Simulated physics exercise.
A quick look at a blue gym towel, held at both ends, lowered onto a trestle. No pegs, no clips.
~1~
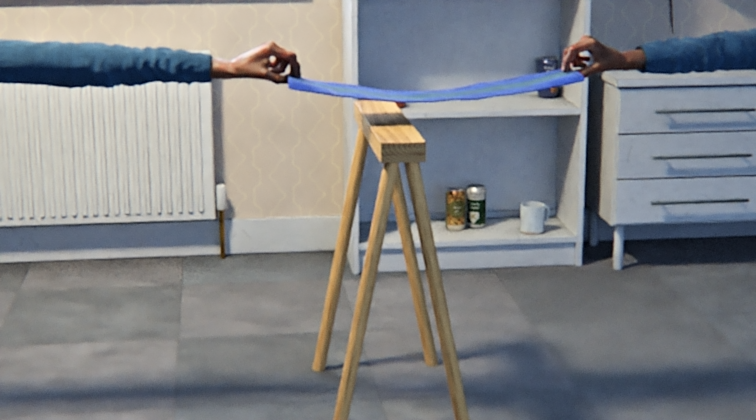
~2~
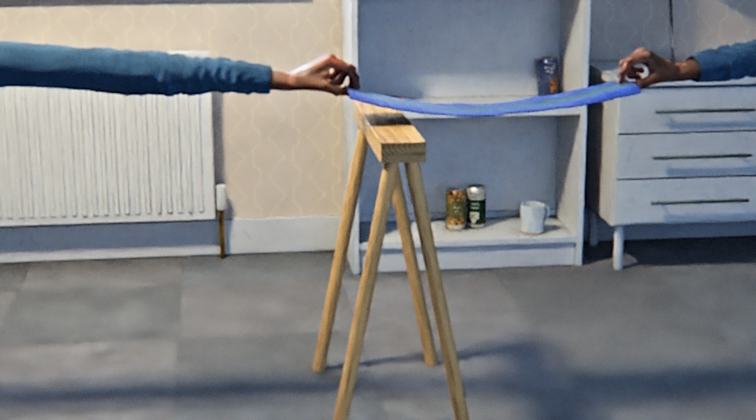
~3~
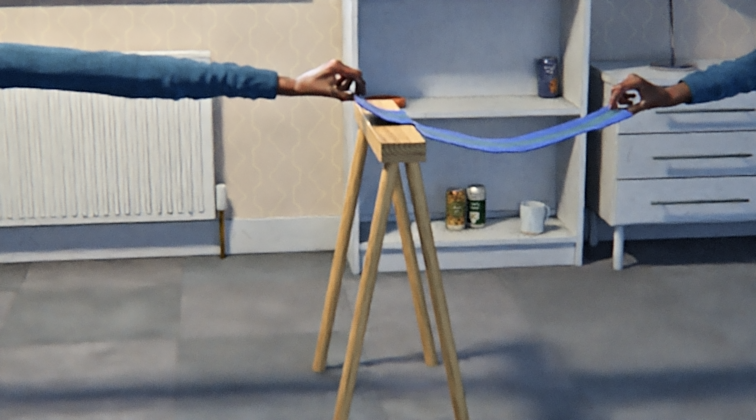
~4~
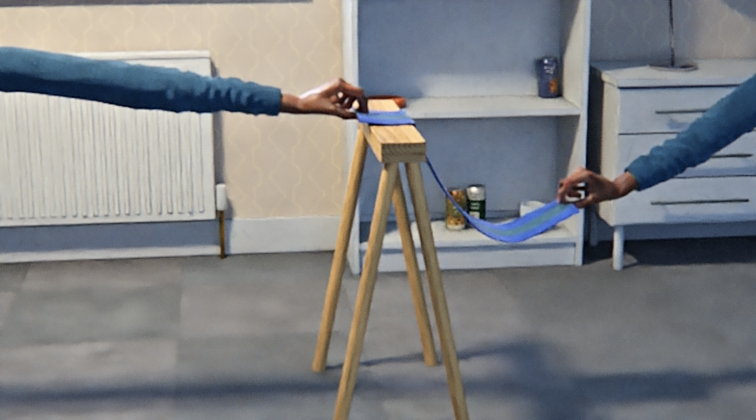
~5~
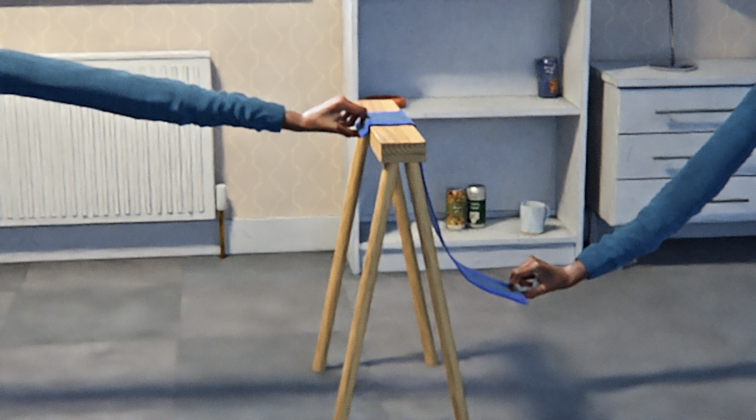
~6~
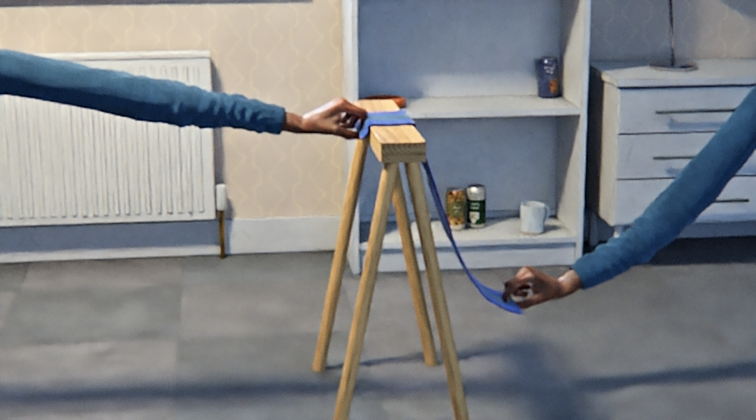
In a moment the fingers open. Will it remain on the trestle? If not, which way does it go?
The blue gym towel goes down on the right side.
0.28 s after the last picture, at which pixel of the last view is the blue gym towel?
Around (440, 277).
Then, 0.28 s after the last picture, gym towel clear of the top and falling near (440, 278).
Then, 0.50 s after the last picture, gym towel in a heap on the floor near (441, 394).
At rest, gym towel in a heap on the floor near (438, 399). The blue gym towel is pulled rightwards.
